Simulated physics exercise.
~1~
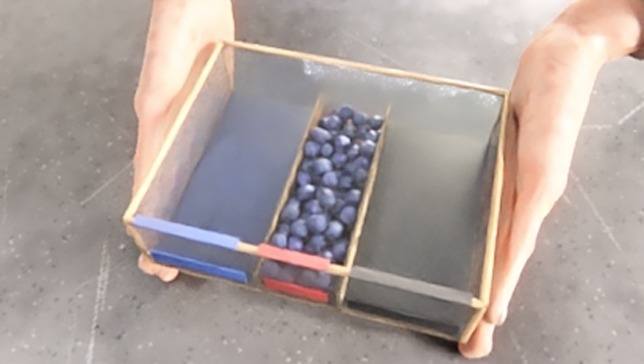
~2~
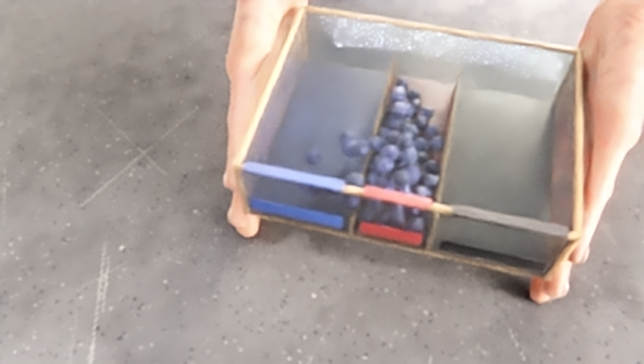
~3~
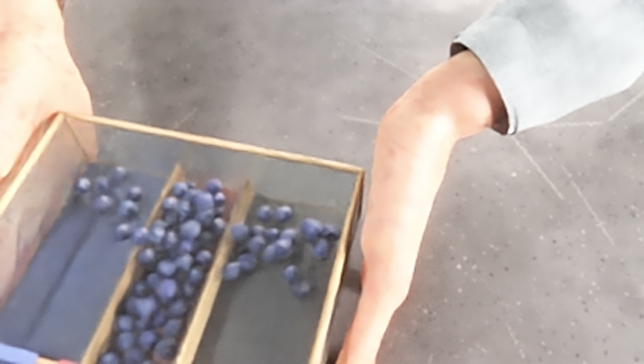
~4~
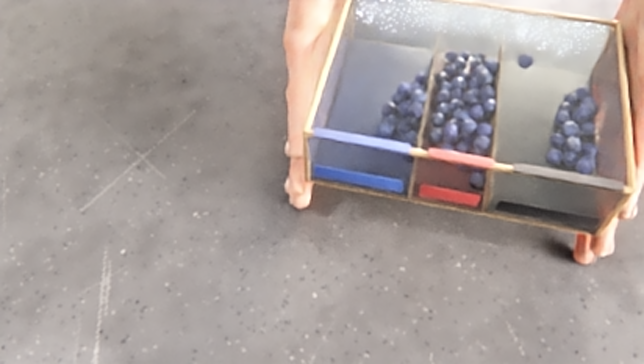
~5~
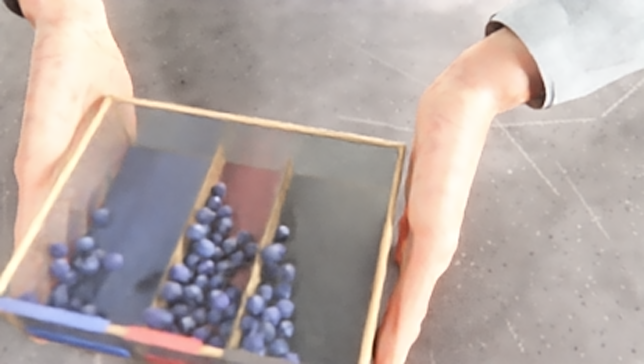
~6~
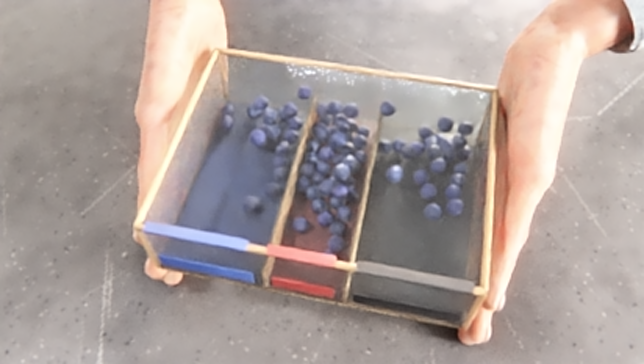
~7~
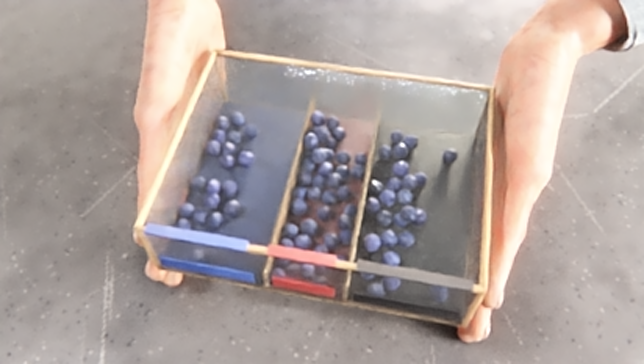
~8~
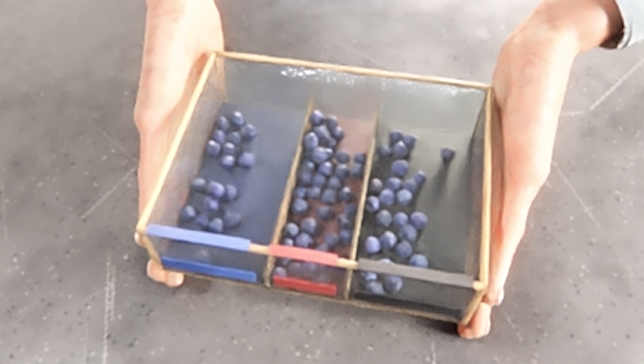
Hands shaking a clear-lidded box of blueberries side to side, spilling some from the red middle section into blue and black ones.
